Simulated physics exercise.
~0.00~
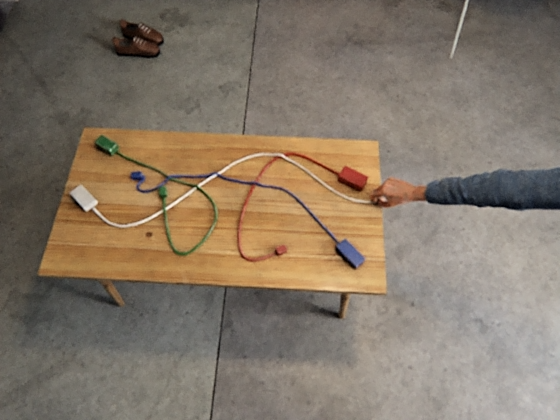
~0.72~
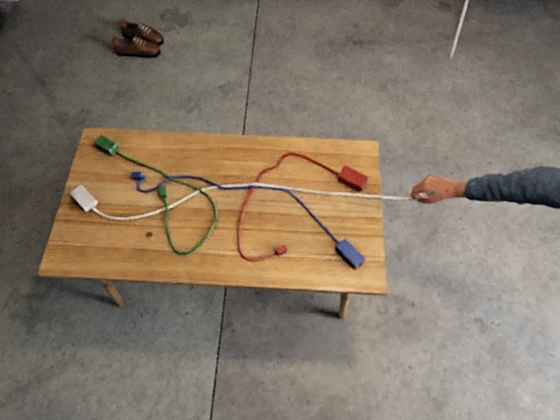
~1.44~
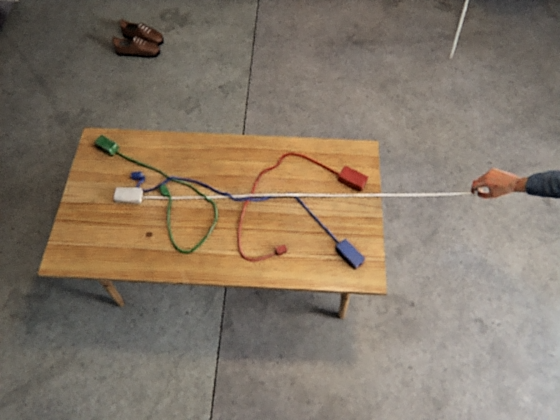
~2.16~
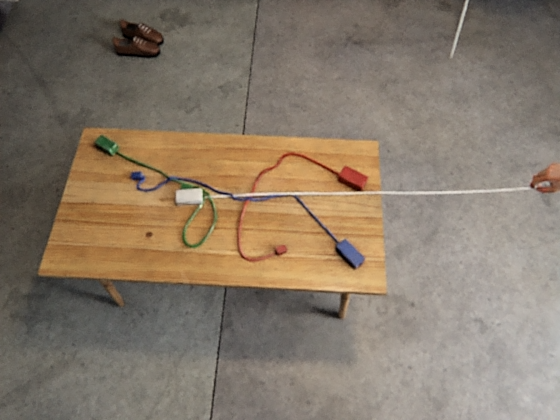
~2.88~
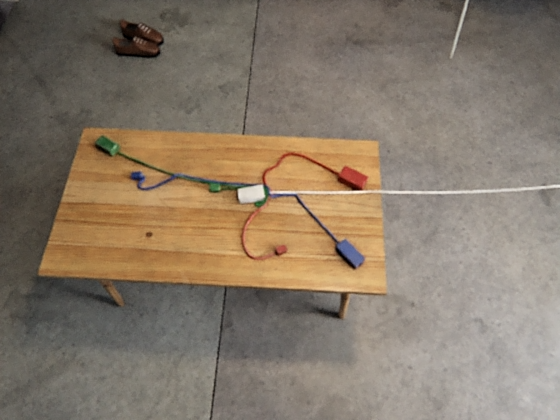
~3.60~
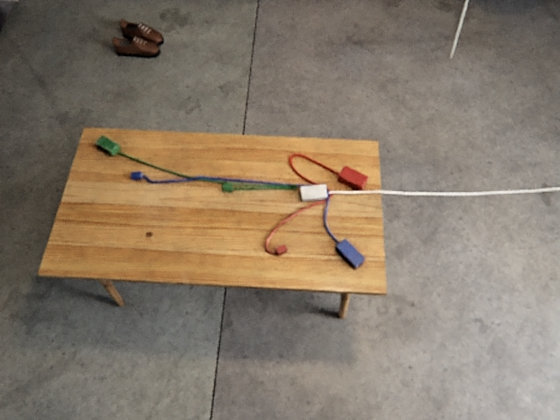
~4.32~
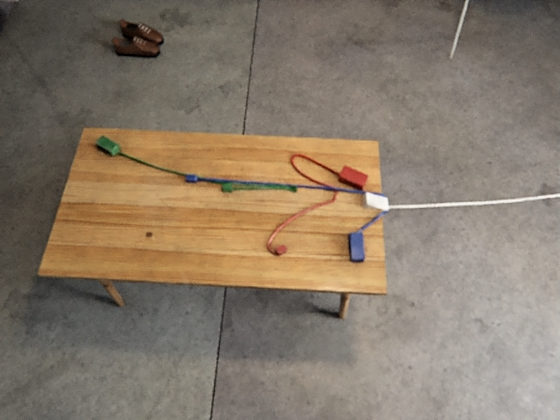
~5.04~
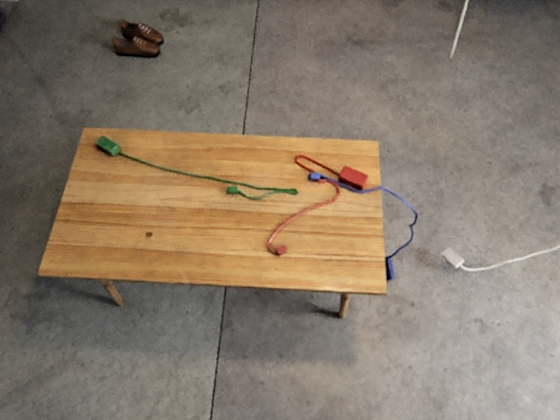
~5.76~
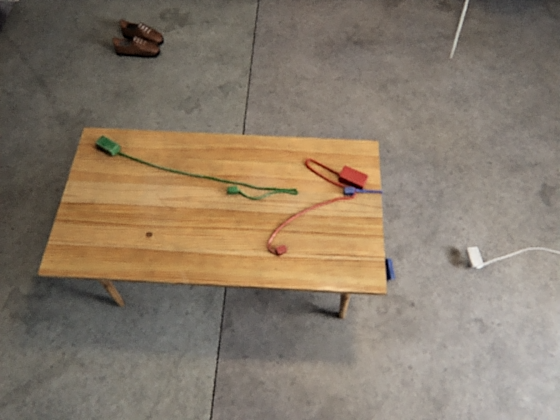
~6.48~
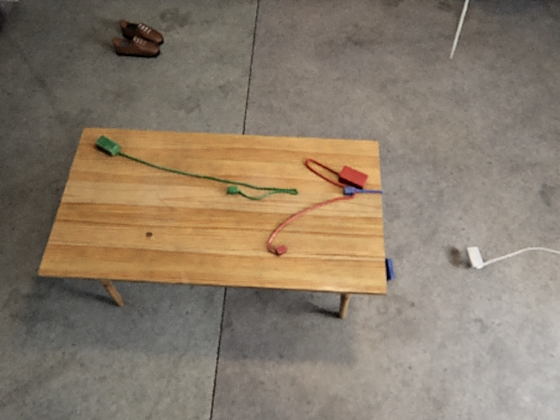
A white lead lies tangled with green, blue and red ones on a wooden table, seen from above on a grey concrete floor, with brown shoes at the upper left. A hand at the right edge pulls the white lead rightward, drawing it straight, then leaves view. The white charger slides across the table, dragging the green lead's plug end and then the blue lead along. It drops off the right edge, and the blue charger follows. Finally, the white charger rests on the floor, the blue charger is over the edge, its plug remains beside the red charger, and the green and red chargers stay put.
